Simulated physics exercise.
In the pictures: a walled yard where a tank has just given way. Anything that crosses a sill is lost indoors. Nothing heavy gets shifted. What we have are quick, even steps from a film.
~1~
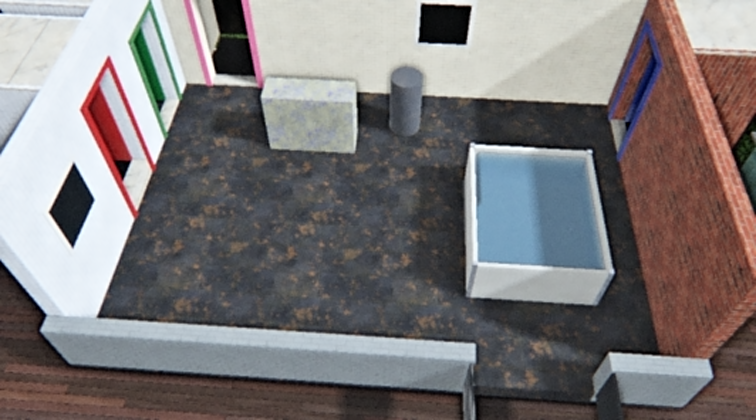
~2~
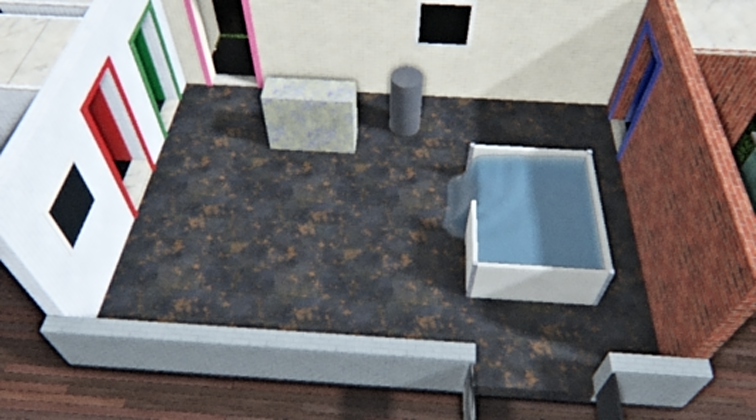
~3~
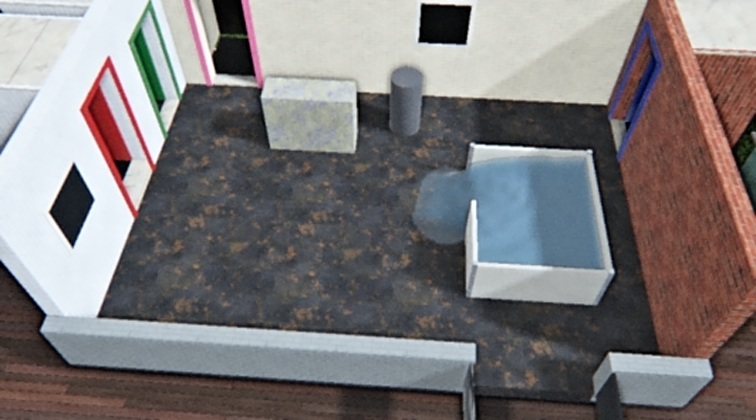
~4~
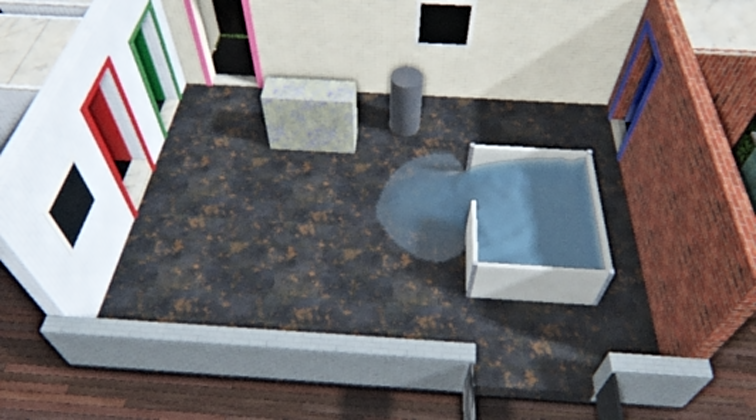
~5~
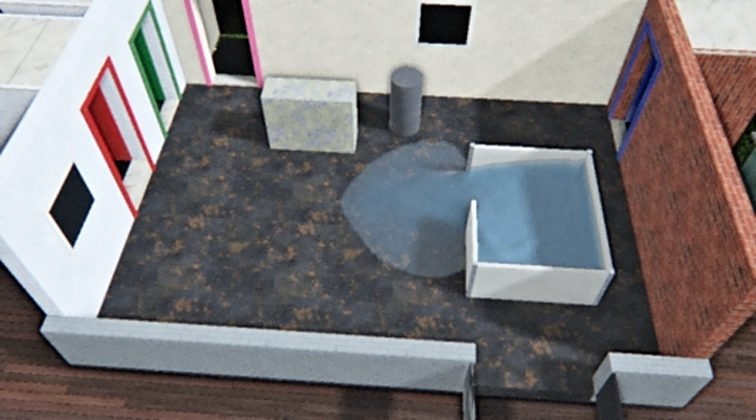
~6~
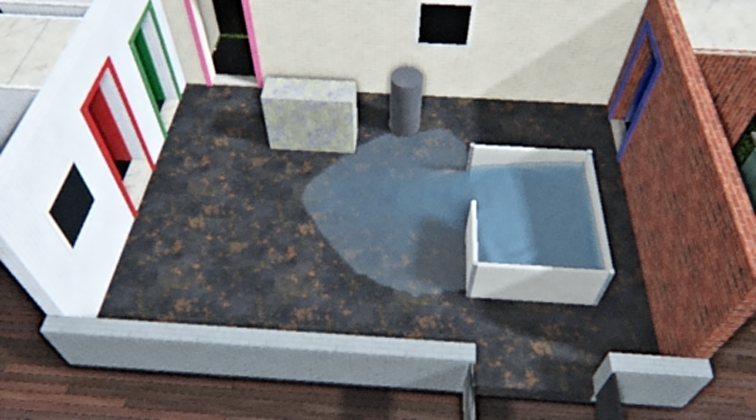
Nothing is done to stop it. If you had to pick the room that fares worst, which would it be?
I would pick the green room.
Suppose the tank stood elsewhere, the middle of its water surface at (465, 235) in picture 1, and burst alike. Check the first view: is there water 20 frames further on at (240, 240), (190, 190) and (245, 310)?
Point by point, the spots are hit, hit and hit.
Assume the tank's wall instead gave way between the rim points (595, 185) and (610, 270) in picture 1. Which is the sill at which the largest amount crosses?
It's the blue door, I reckon.
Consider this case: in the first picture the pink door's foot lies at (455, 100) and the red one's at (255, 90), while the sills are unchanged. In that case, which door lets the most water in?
That would be the one in green.
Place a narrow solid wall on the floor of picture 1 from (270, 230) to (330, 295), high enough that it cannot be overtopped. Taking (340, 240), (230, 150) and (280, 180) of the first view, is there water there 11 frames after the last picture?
Taking the points in order, they are swamped, swamped and swamped.
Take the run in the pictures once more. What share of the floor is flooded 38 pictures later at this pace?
About 80 in a hundred.
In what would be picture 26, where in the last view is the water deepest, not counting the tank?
Somewhere around pixel (88, 342).
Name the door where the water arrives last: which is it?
The blue one.
A moment on, water covers 35 % of the floor; blue door not reached, pink door not reached, red door not reached, green door not reached.
Next, water covers 55 % of the floor; blue door not reached, pink door not reached, red door wet at the sill, nothing in, green door a trickle in.
Then, water covers 65 % of the floor; blue door not reached, pink door wet at the sill, nothing in, red door wet at the sill, nothing in, green door some in.
Later, water covers 80 % of the floor; blue door wet at the sill, nothing in, pink door some in, red door wet at the sill, nothing in, green door some in.
In the end, water covers 100 % of the floor; blue door a trickle in, pink door some in, red door wet at the sill, nothing in, green door a lot in; the green door has let in the most.
